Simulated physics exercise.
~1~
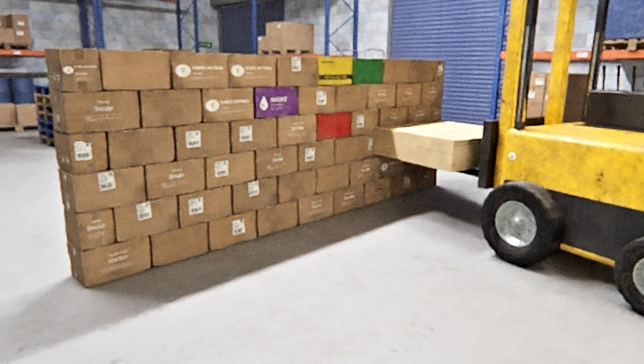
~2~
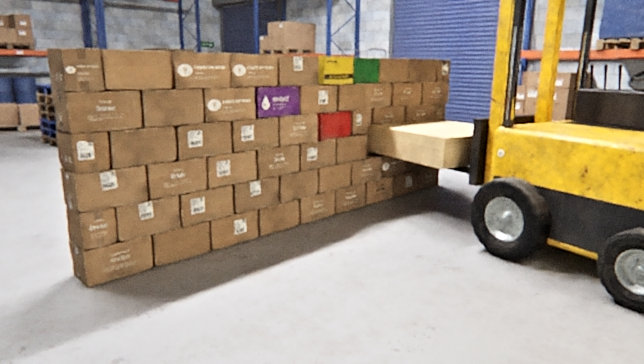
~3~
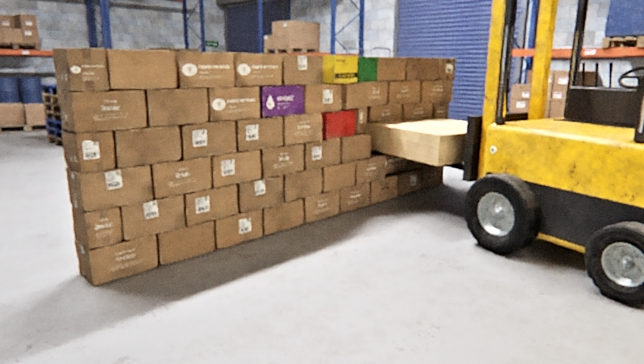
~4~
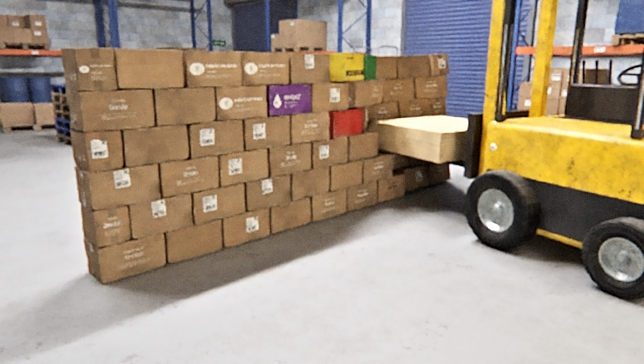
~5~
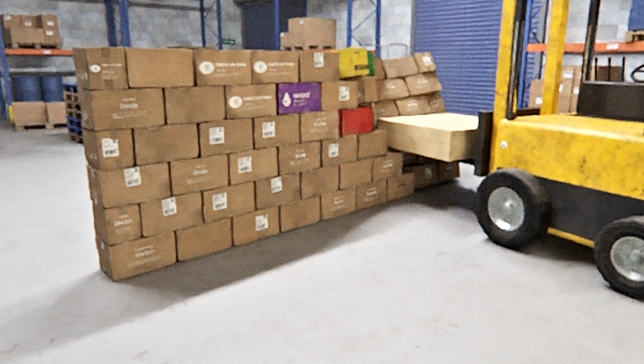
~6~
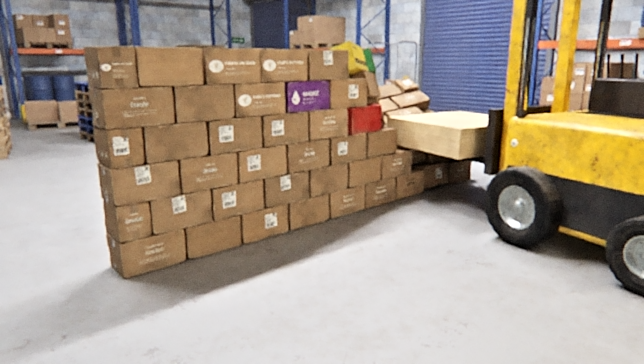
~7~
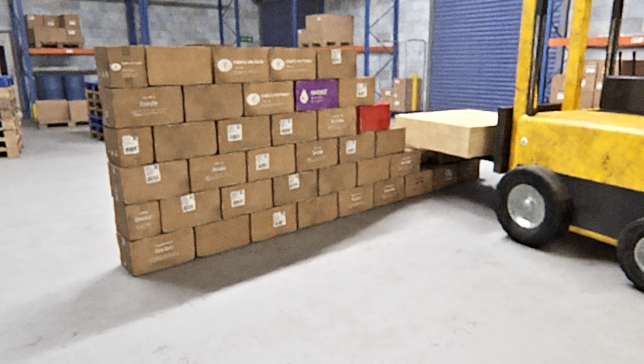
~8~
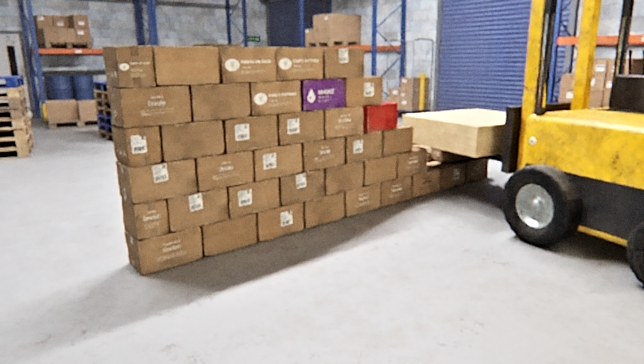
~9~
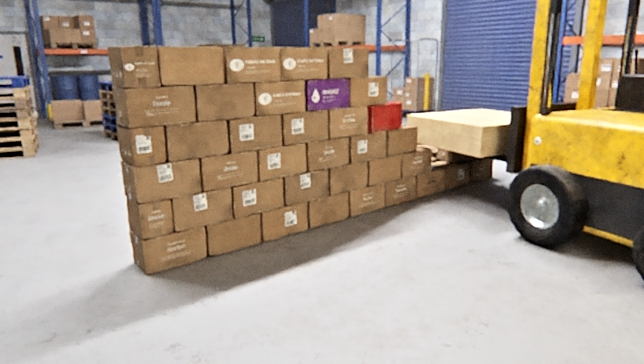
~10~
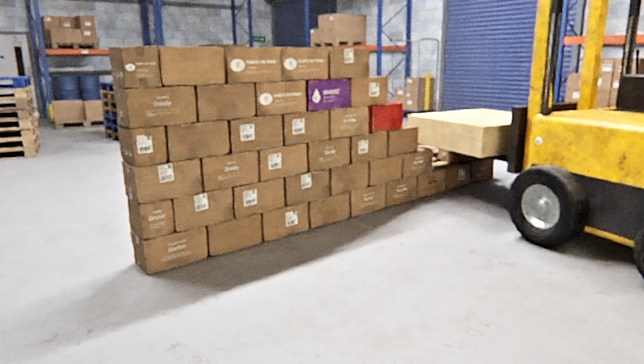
A long wall of brown cartons, stacked like brickwork, stands on a pale warehouse floor, seen from the front at an angle, with racks and a blue shutter behind. Purple and red cartons sit within it, yellow and green ones in the top row, and a yellow forklift holds a pale crate at its right end. The forklift edges left, pressing the crate into the wall. The upper right cartons shift, lean and topple backward, taking the green and yellow ones out of sight. The forklift stops, leaving the left part standing, the red and purple cartons still in place.
